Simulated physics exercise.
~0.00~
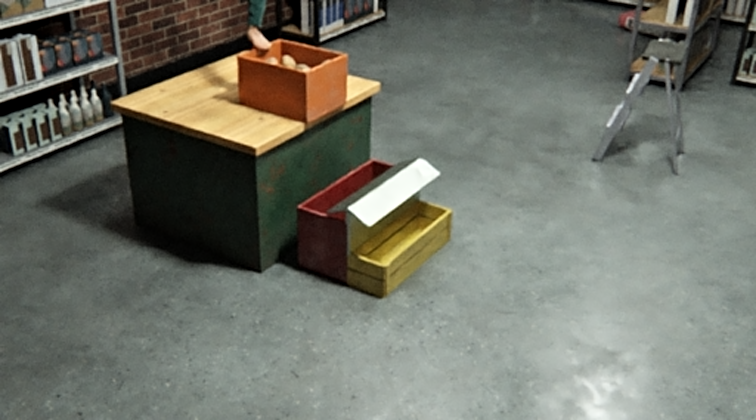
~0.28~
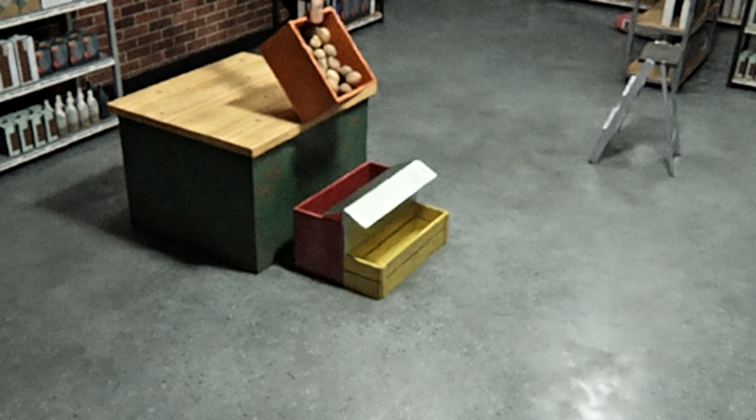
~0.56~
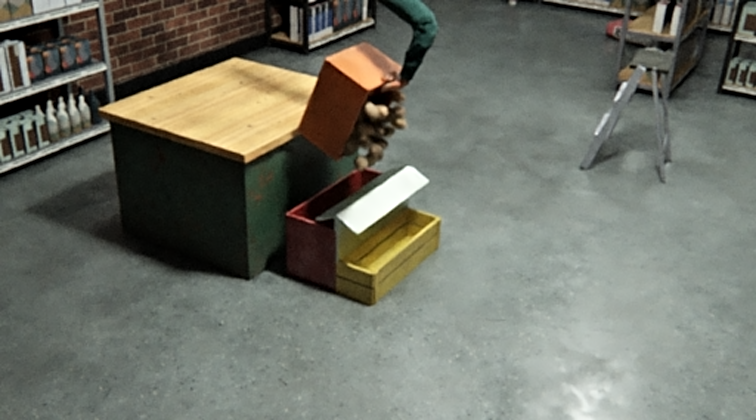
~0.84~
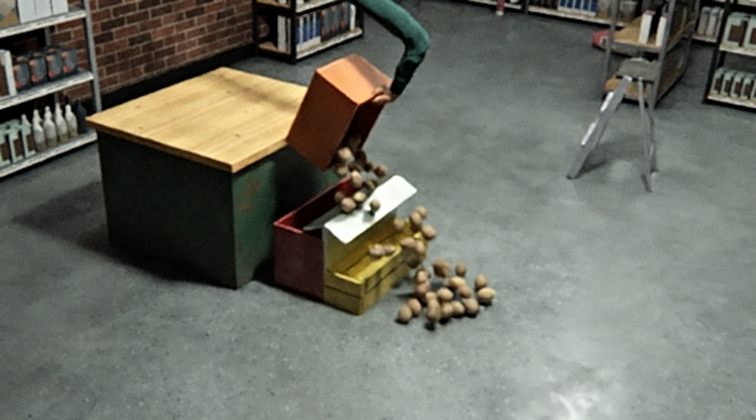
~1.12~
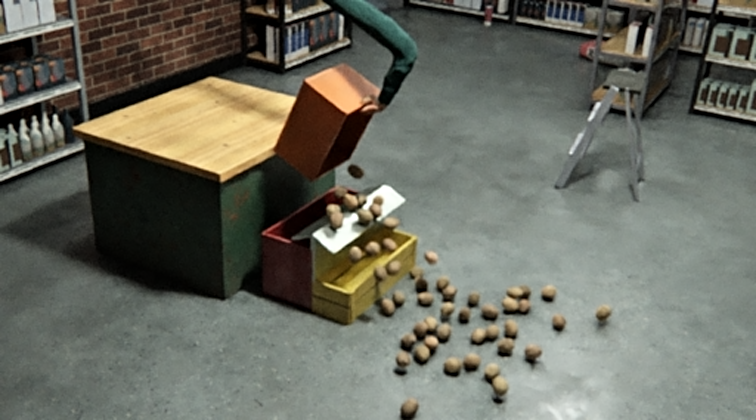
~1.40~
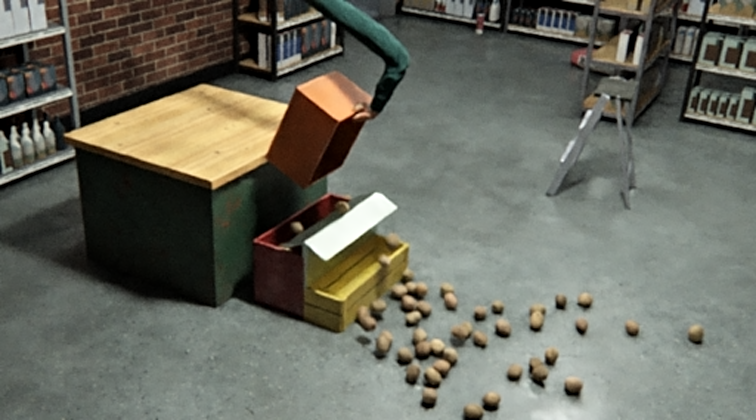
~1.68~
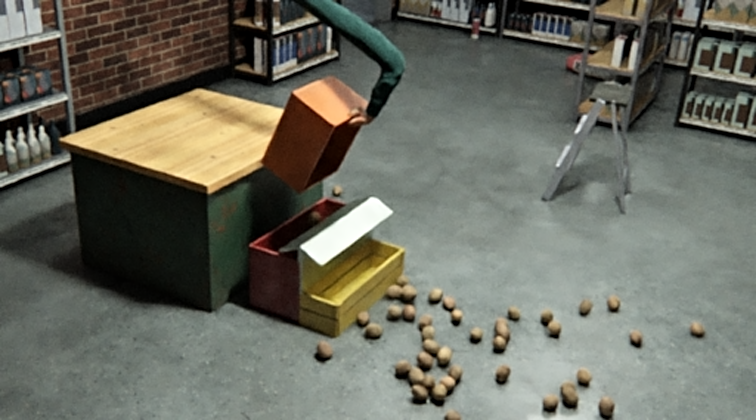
Orange box tipping off a bench, held by a green arm, spilling potatoes over red and yellow bins, most scattering across the floor.
